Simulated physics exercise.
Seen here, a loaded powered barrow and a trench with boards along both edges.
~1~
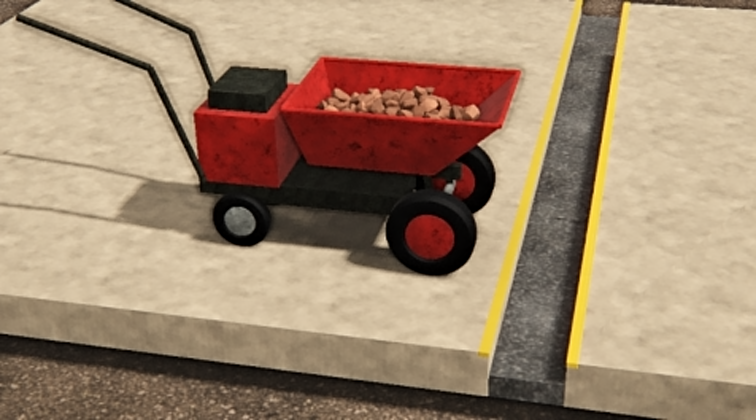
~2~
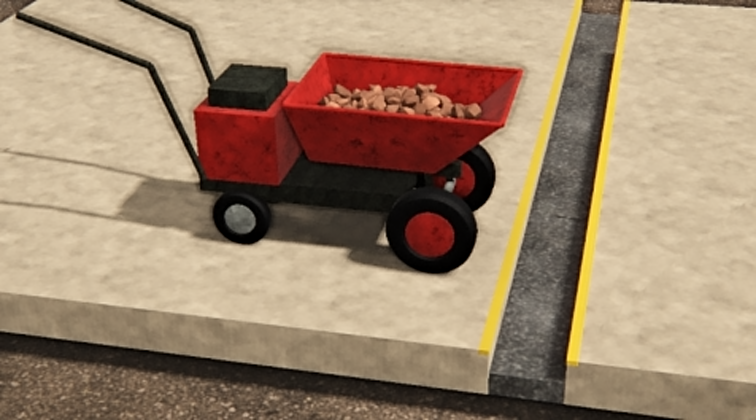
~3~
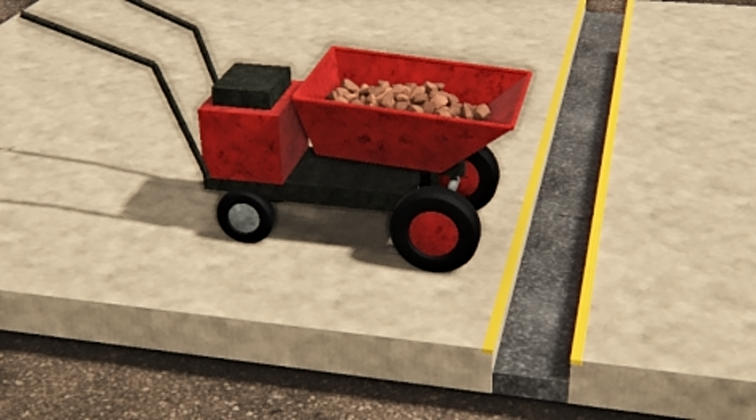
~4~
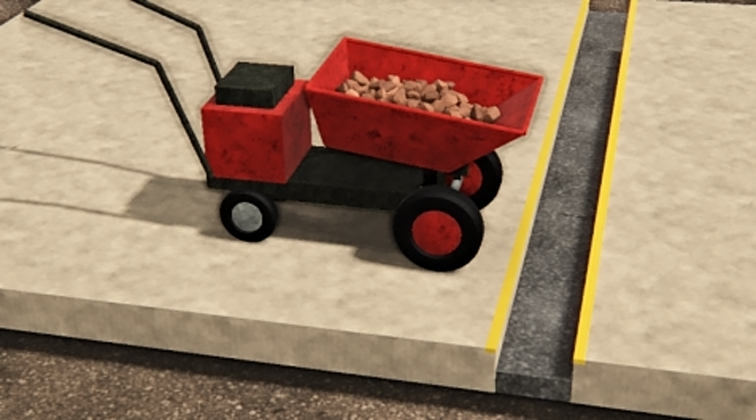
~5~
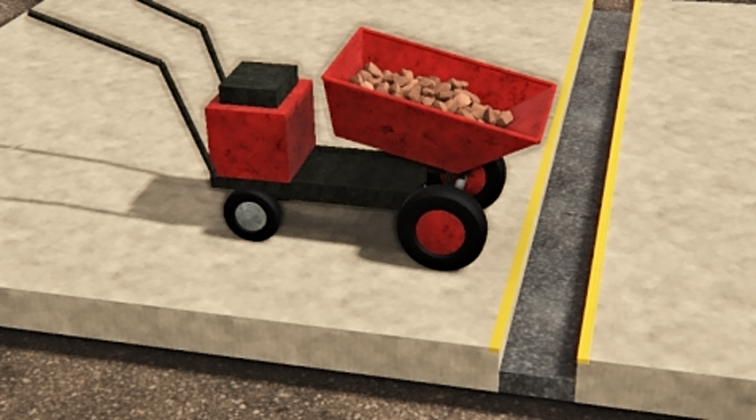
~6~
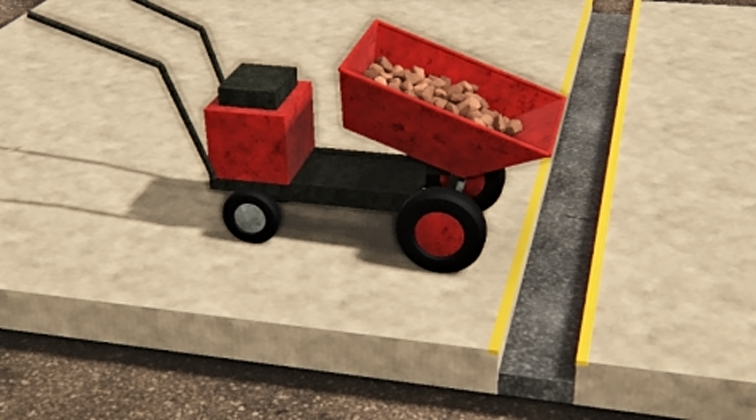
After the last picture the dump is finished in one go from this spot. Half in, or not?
In the trench: Under half.
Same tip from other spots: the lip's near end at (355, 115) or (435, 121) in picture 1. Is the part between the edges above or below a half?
In turn: The smaller part; the larger part.
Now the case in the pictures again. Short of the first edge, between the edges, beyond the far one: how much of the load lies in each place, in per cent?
Short near 0; between near 10; beyond near 65.
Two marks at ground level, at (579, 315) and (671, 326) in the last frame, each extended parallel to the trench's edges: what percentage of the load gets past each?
In turn 70 and 20 in a hundred.
Soon after the last picture, skip tipped steeply; all in the skip.
A little later, skip tipped steeply; about two thirds in the skip; a stray few in or heaped over the trench; about a third beyond it.
Later still, skip tipped right over; about a quarter in the skip; a small part in or heaped over the trench; about two thirds beyond it.
At rest, skip tipped right over; about a quarter in the skip; a small part in or heaped over the trench; about two thirds beyond it.
